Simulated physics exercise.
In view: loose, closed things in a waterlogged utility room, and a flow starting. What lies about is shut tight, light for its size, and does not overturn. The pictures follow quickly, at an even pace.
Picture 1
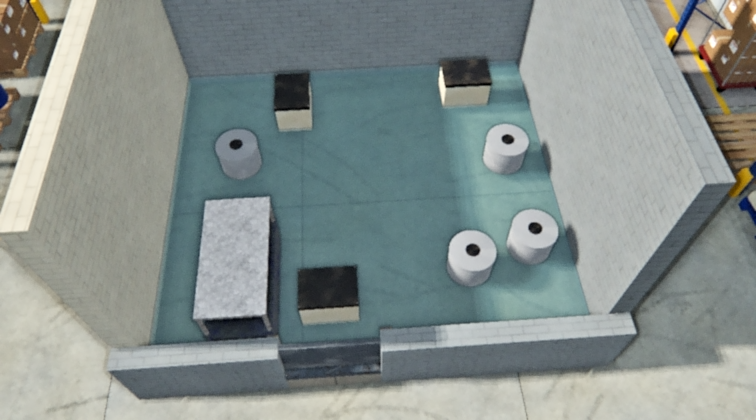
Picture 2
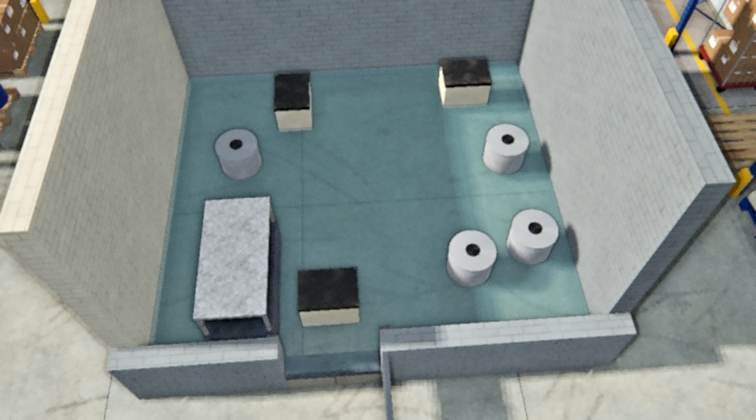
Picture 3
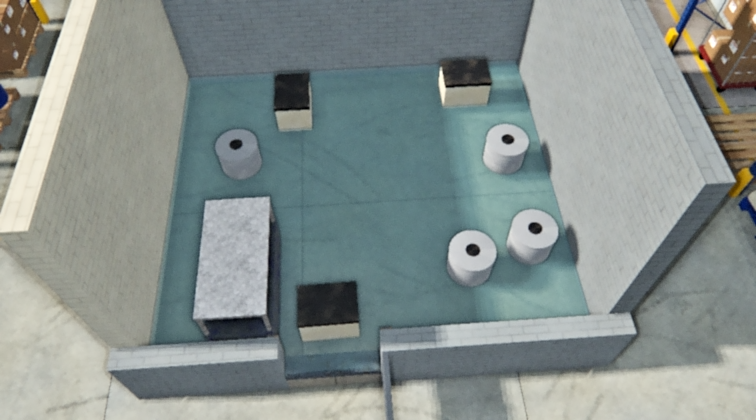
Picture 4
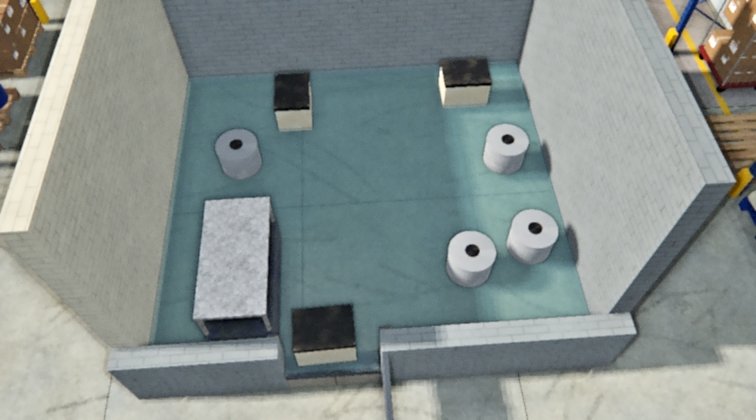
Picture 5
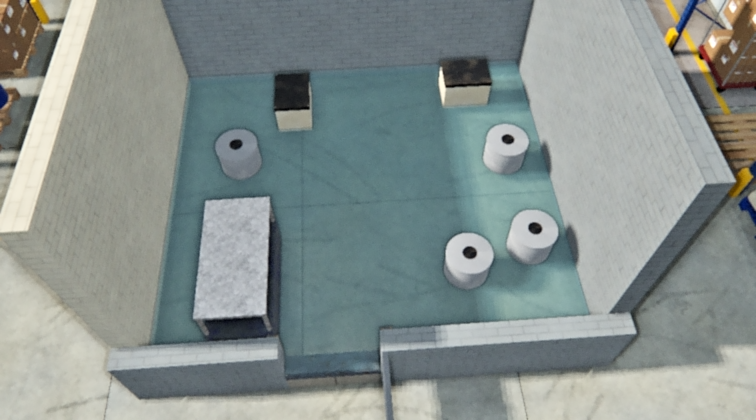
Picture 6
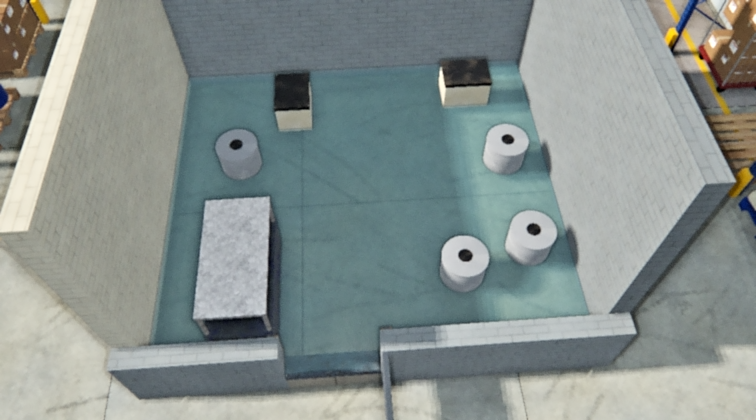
In a flooded, walled room, a gate at the front opened and the dark-topped box nearest it drifted out of view, while two pale round tubs on the right shifted slightly and everything else stayed put.
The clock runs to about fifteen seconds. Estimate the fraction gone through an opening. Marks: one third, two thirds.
Share: Not even a third.
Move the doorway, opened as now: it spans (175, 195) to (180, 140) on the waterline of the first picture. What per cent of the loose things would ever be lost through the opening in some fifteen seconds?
Roughly 30 per cent.
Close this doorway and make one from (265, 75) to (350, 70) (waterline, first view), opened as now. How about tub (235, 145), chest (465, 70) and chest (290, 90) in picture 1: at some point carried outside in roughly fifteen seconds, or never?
One after the other: Out, yes, gone.
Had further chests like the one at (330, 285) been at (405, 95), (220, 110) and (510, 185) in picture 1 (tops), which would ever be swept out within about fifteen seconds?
In that order: Stays, still in, still in.
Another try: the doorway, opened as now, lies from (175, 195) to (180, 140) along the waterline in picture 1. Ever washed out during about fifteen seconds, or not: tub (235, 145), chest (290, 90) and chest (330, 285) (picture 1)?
One after the other: Washed out, yes, left behind.
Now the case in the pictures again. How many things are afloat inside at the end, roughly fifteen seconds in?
5 of them.
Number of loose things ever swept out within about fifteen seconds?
It comes to 2.
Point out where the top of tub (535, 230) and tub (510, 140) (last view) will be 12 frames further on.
Around (520, 256) and (509, 165).
A moment on, 1 of 7 are out; 6 afloat.
Next, 1 of 7 are out; 6 afloat.
Later, 2 of 7 are out; 5 afloat.
In the end, 2 of 7 are out; 5 afloat.
